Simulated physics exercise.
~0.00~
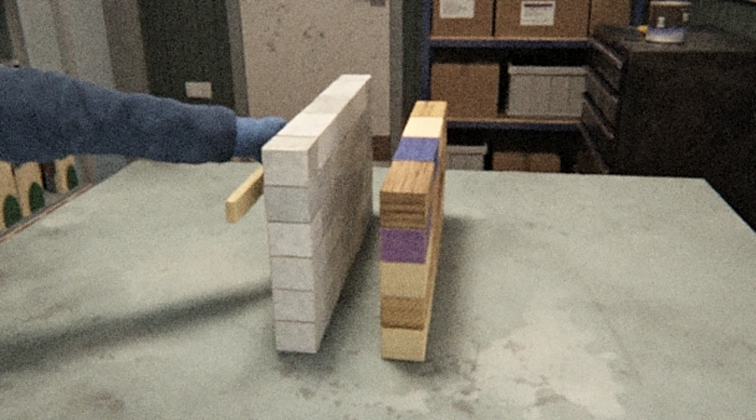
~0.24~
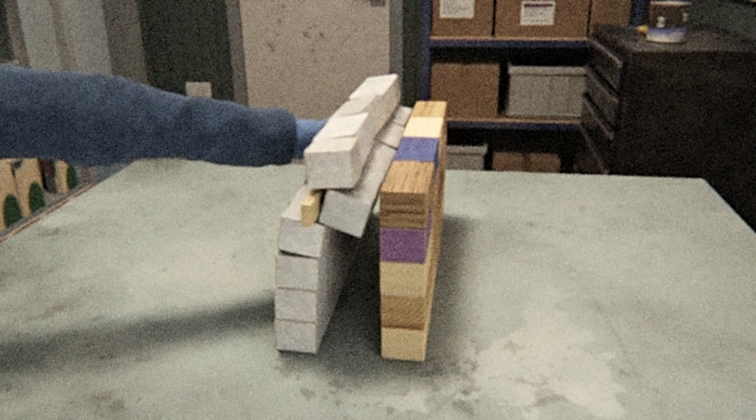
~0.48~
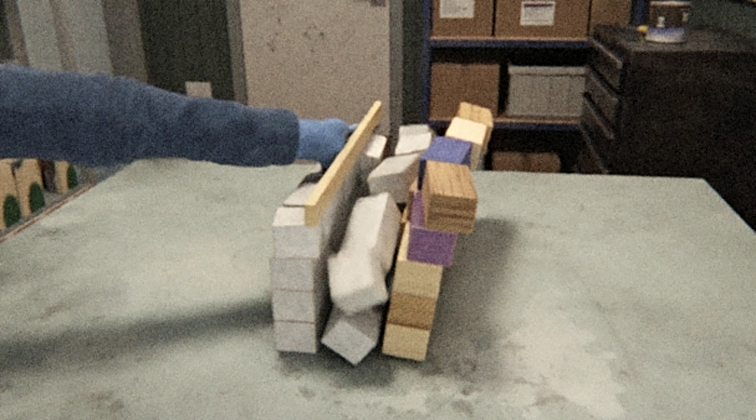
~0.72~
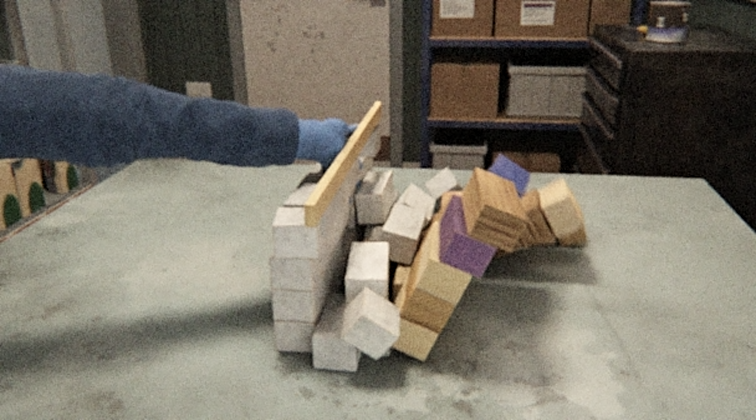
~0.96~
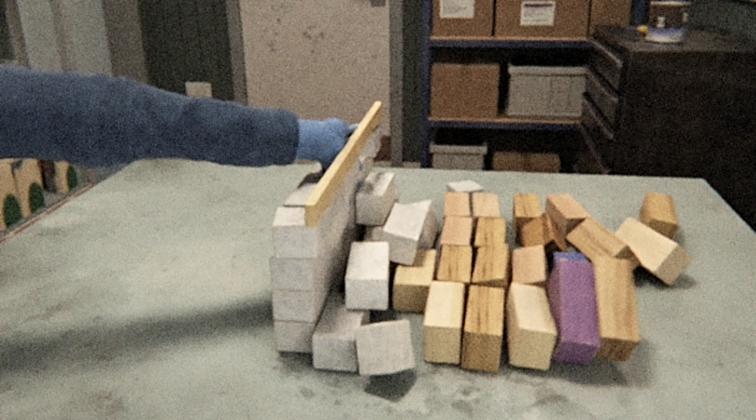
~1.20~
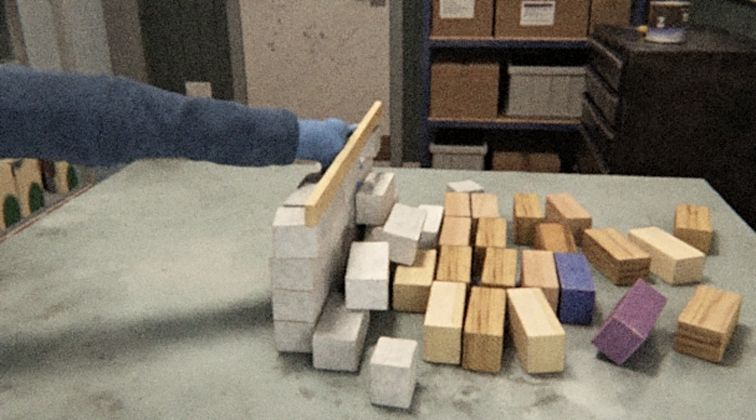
A pale wooden batten, held level by a blue-sleeved, gloved arm from the left, moves toward two narrow block walls on a worn grey-green table, seen from the front with shelves of boxes behind. The left wall is whitish, the right one wood-toned with blue and purple blocks. The batten shoves the upper part of the white wall over until it leans on its neighbour. It then stops as white blocks tumble into the gap, and the wooden wall bends, tips rightward and collapses. Finally, the lower white wall still stands beneath the batten, with wooden blocks strewn to the right, the blue and purple ones among them.
